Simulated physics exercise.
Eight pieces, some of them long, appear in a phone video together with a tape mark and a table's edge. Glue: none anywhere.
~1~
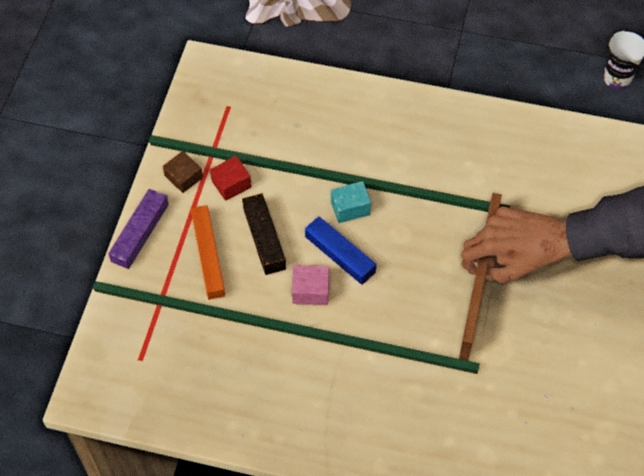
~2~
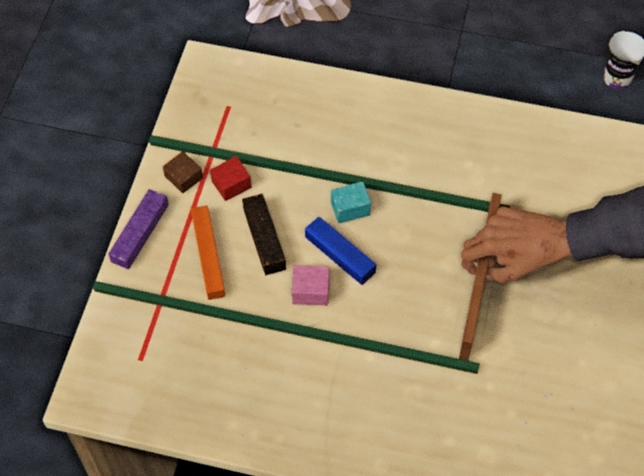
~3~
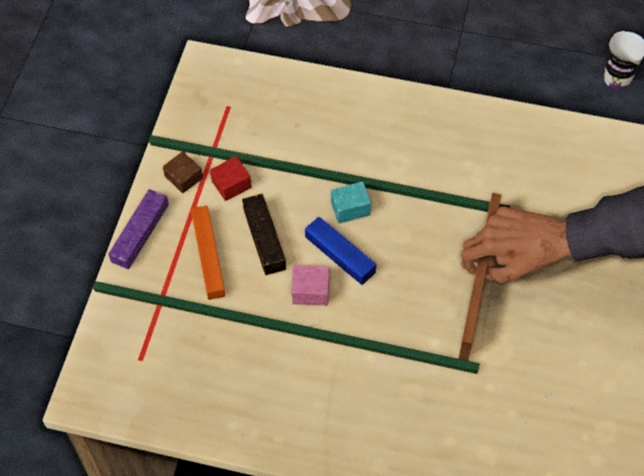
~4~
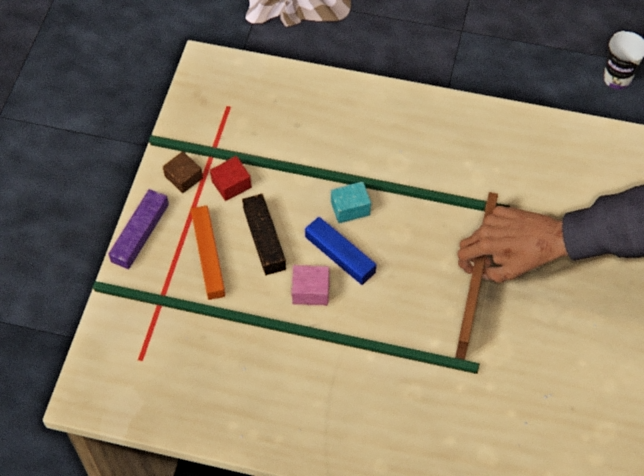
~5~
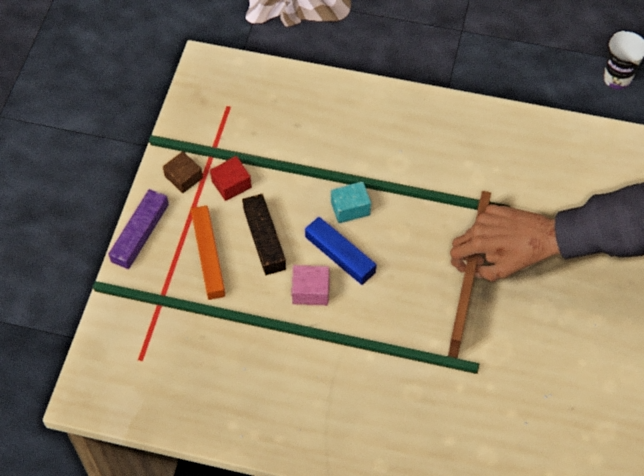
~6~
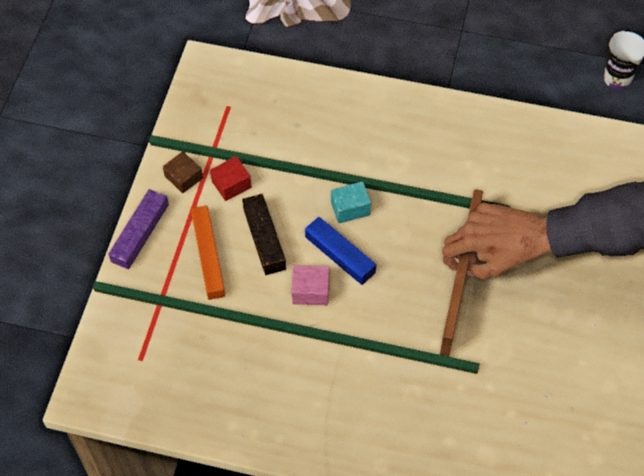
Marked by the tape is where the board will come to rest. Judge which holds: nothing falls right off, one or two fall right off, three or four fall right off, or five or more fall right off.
Expect a tiny handful, one or two, to go down.
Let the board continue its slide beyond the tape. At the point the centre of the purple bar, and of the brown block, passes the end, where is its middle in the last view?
Roughly (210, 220); for the second one, roughly (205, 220).
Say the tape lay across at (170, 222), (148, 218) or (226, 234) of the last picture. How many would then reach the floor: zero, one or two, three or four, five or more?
Result per tape, as listed: 3 or 4; 5 or more; zero.
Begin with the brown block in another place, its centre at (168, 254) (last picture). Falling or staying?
So the brown block slips away.
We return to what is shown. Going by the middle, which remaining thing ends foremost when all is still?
It's the orange stick that ends up nearest.
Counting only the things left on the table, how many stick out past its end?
The figure is 2.
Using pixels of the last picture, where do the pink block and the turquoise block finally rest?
The pink block at (157, 251), the turquoise block at (190, 162).
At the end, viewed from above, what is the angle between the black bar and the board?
About 15°.
Soon after, none off yet; purple bar at rest near (139, 229); brown block at rest near (183, 172); red block at rest near (231, 179).
At rest, the number that fall off is one or two; fallen, brown block and purple bar.
